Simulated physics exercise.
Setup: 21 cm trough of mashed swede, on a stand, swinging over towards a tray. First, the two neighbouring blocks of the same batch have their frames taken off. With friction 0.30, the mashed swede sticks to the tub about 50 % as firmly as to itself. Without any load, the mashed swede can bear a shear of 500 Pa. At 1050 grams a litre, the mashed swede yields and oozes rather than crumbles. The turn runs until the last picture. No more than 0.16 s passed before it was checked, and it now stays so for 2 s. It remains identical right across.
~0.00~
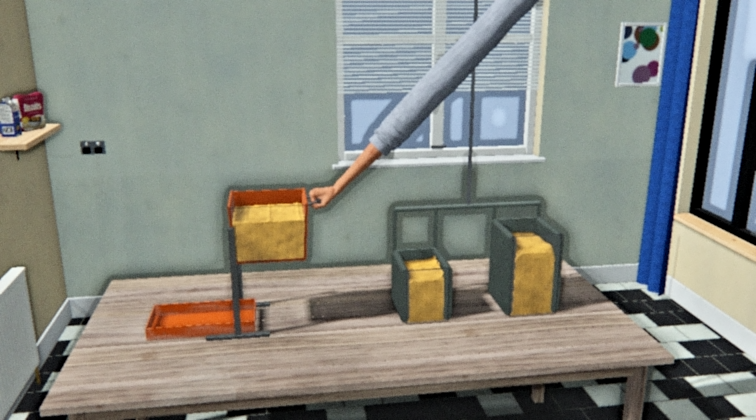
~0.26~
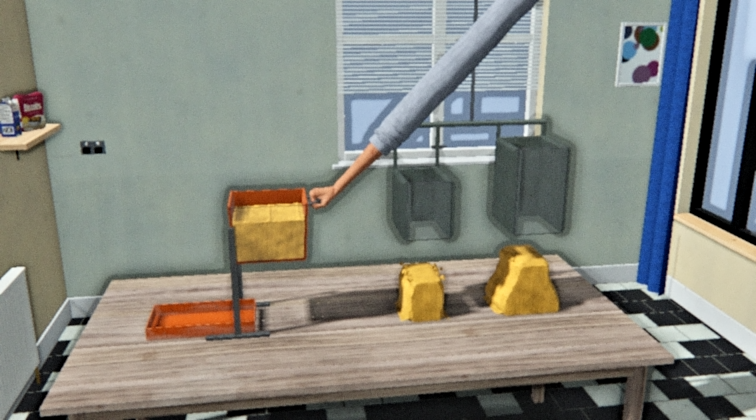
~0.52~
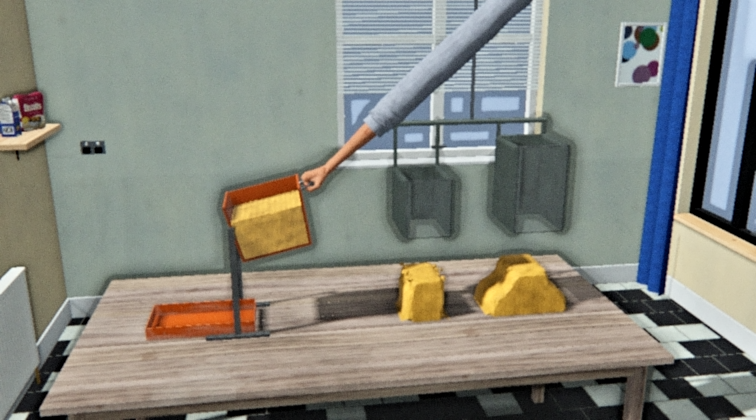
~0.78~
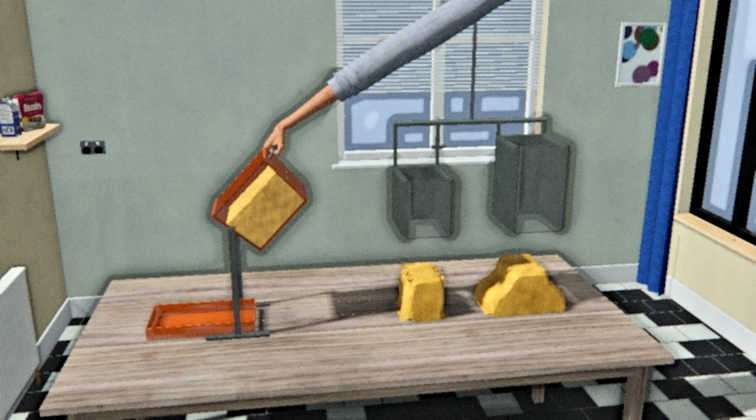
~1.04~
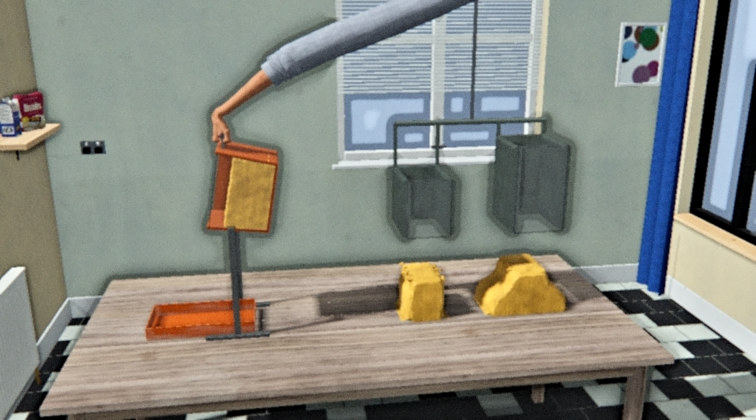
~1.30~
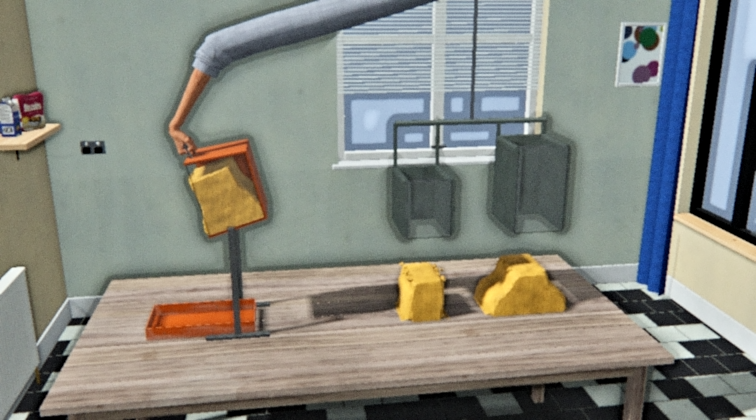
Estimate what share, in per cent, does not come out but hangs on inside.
Some 0 per cent hangs on inside.
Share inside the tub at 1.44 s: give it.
55 %, roughly.
After 1.44 s, the tub is at 104 degrees and holds 56 %.
After 1.61 s, the tub is at 104 degrees and holds 22 %.
After 1.78 s, the tub is at 104 degrees and holds 0 %.
After 1.95 s, the tub is at 104 degrees and holds 0 %.
After 3.30 s, at the end, the tub is at 104 degrees and holds 0 %.
